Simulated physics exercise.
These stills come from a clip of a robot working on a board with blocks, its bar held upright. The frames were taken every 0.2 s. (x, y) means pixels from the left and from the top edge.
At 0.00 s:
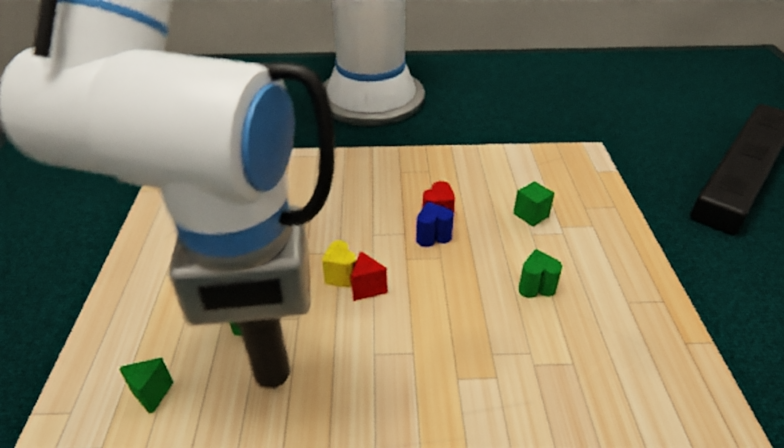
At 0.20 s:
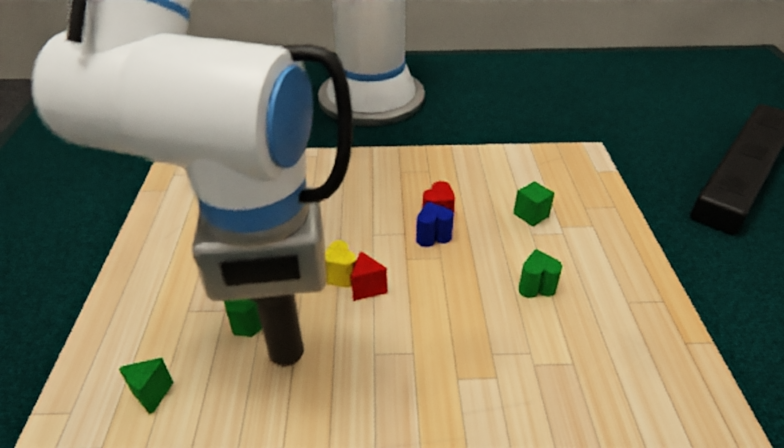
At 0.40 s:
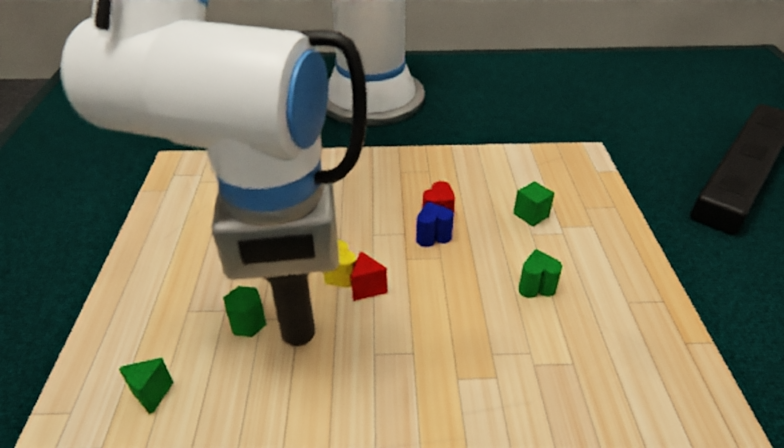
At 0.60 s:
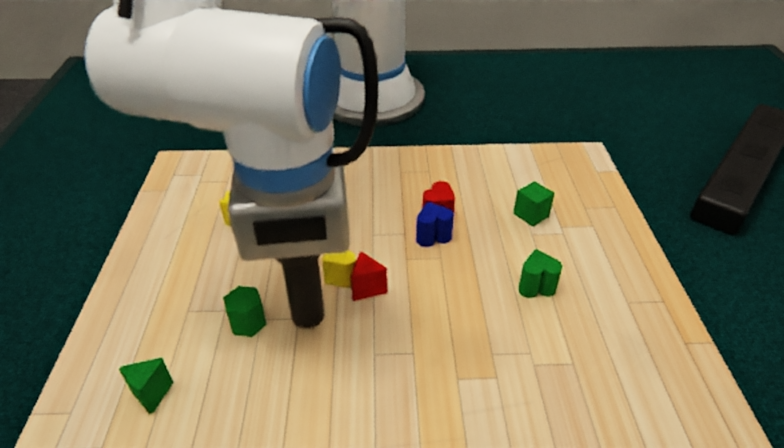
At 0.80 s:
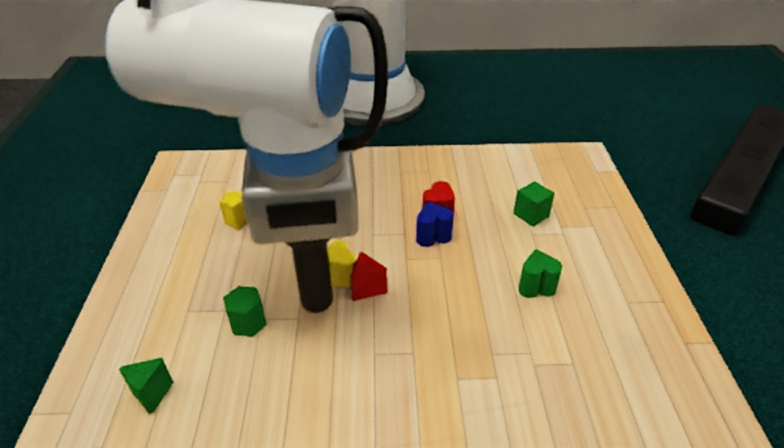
On a light wooden board with green, yellow, red and blue blocks, a white robot arm holds a dark bar upright near the lower left. The arm moves the bar steadily away from the viewer and slightly right, passing the green blocks and nearing a yellow and red pair, while the blocks stay still.
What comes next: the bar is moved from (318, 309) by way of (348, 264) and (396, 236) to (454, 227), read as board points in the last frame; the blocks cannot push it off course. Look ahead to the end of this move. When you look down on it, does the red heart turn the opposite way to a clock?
It seems not.
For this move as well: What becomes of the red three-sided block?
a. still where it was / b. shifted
Answer: A.
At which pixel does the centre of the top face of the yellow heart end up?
It will end up at (423, 190).
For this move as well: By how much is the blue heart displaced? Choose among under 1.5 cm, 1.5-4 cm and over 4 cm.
It moves more than 4 cm.
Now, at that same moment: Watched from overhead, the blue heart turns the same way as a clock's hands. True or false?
True.
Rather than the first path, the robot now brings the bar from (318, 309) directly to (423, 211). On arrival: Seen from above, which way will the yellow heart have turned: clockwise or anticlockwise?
It swings round anticlockwise.
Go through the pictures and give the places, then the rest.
Bar's lower end (272, 373); yellow heart (339, 253); red three-sided block (366, 265); blue heart (434, 213); red heart (440, 192), in the first frame.
Bar (286, 352); blocks still, in the second frame.
Bar (298, 333); blocks still, in the third frame.
Bar (308, 316); blocks still, in the fourth frame.
Bar (317, 301); yellow heart (339, 253); red three-sided block (366, 265); blue heart (434, 213); red heart (440, 192), in the fifth frame.
What follows on the original path. One third of the way, bar (348, 255); yellow heart (368, 226), turned 40° clockwise.
Two thirds of the way, bar (396, 228); yellow heart (411, 198).
At the end, bar (455, 219); yellow heart (423, 190), turned 20° anticlockwise; red three-sided block still; blue heart (486, 212), turned 25° clockwise; red heart (453, 184), turned 25° clockwise.
